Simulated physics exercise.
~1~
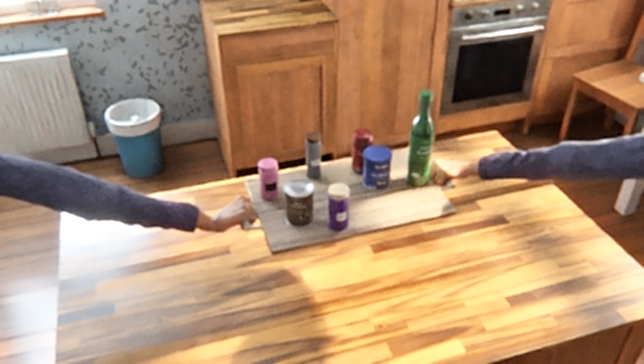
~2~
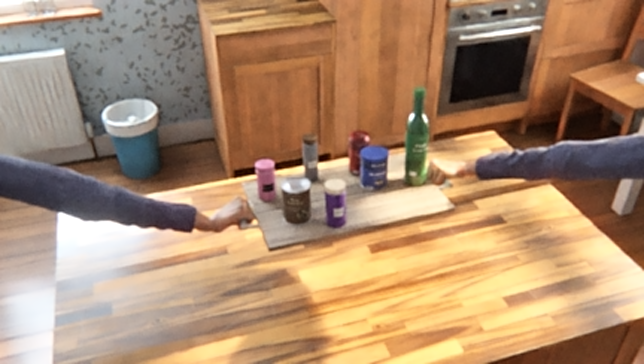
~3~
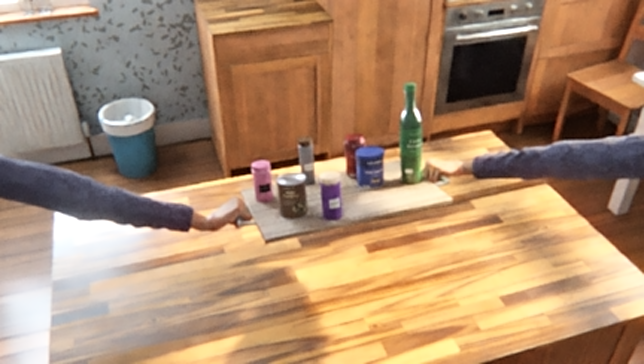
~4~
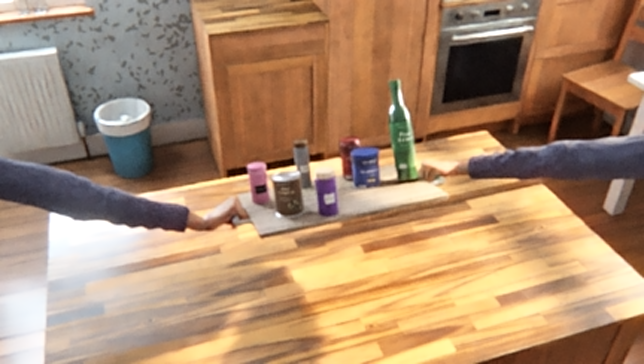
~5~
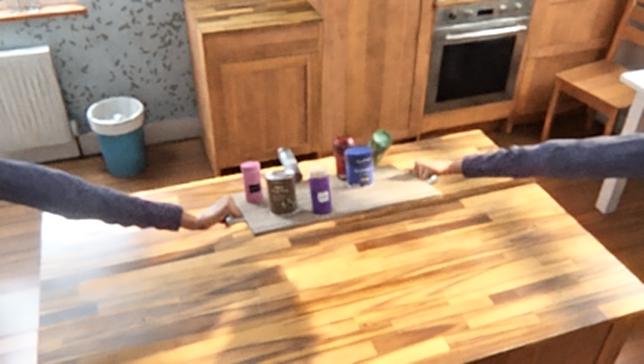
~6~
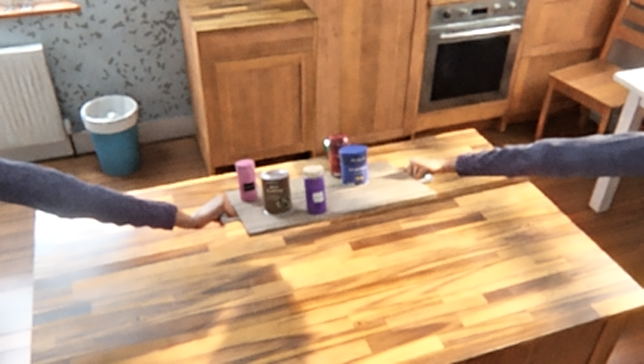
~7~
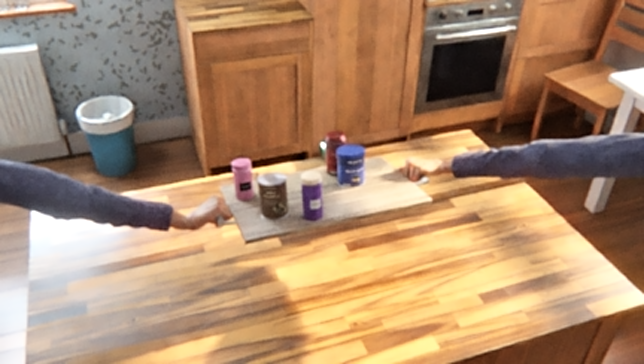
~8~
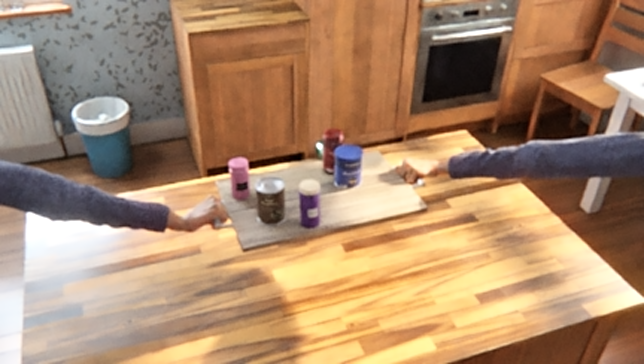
A plain wooden tray held between two hands tipped towards its far side over a wooden counter, and a green bottle and a grey shaker toppled off the back. The tray was then brought nearly level, with the other five containers still standing on it.
